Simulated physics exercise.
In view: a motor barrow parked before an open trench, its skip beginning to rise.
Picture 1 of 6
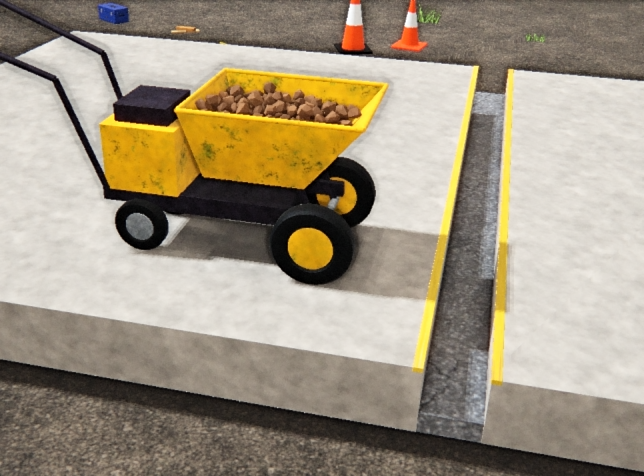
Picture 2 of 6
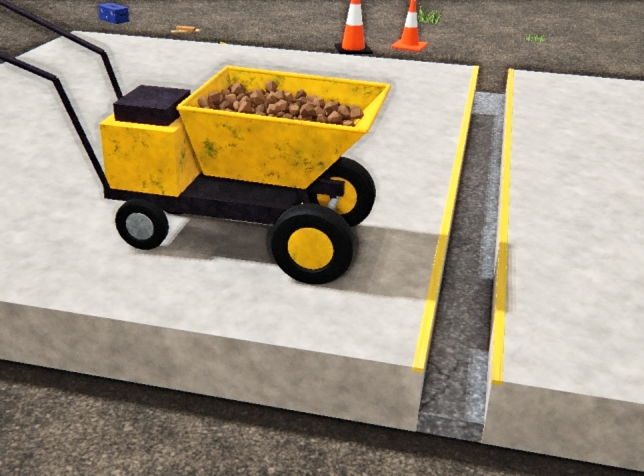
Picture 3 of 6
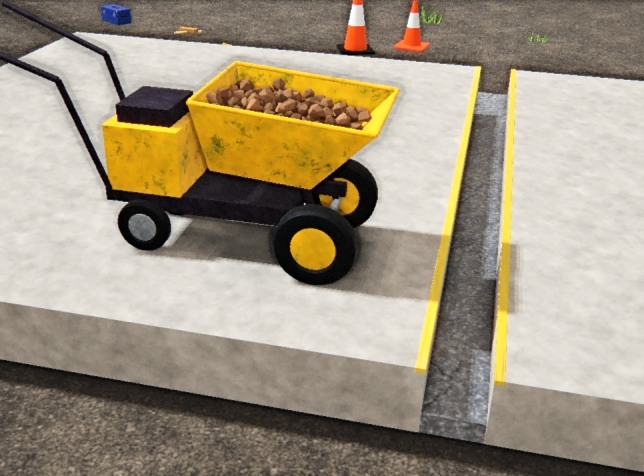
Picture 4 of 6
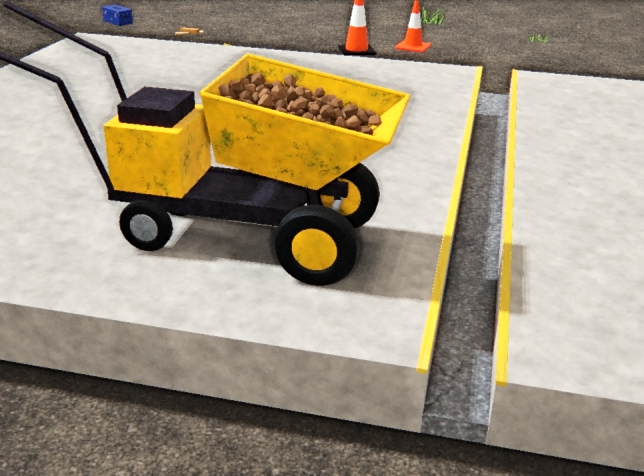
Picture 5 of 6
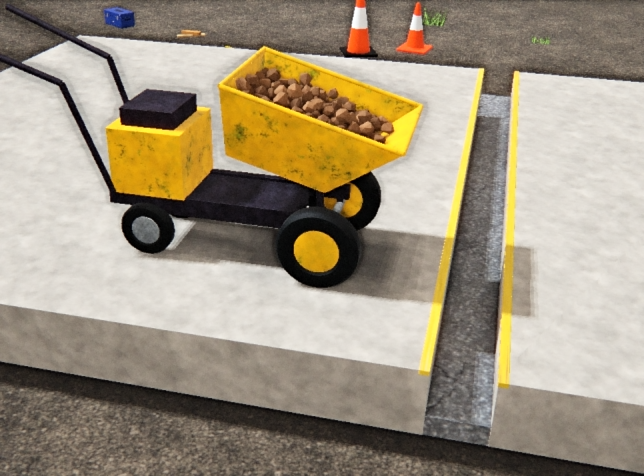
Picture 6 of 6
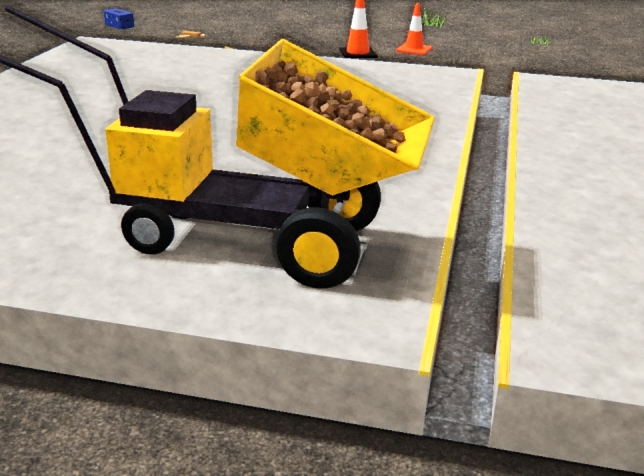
The yellow skip of a small motor barrow, loaded with brown clods, starts out level on a pale slab beside a narrow trench, then tilts gradually toward the right, its rear rising clear of the frame while the wheels stay put.
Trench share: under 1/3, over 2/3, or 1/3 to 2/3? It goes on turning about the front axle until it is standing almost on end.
The trench receives over two thirds of the load.
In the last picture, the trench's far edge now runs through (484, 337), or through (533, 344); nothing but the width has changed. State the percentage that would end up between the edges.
50 %, then 100 %.
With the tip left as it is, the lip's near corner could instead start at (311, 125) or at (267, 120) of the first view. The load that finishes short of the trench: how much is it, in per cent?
Roughly 20 and 40 %.
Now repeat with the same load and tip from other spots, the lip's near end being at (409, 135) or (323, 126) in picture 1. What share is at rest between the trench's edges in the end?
First spot: About 0 percent; second spot: About 70 percent.
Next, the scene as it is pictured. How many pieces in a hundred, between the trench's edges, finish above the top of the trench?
The answer is close to 10 per cent.
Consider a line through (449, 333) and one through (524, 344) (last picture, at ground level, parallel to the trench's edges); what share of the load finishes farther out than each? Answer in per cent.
That's 80 in a hundred for the first and 20 in a hundred for the second.
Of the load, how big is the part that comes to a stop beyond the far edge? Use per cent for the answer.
About 20 per cent.
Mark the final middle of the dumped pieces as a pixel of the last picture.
Roughly at pixel (480, 293).
Soon after the last picture, skip tipped steeply; all in the skip.
A little later, skip tipped right over; about half in the skip; about a third in or heaped over the trench; a small part beyond it; a stray few falling.
Later still, skip tipped right over; a small part in the skip; most in or heaped over the trench; about a quarter beyond it.
At rest, skip tipped right over; a small part in the skip; most in or heaped over the trench; about a quarter beyond it.
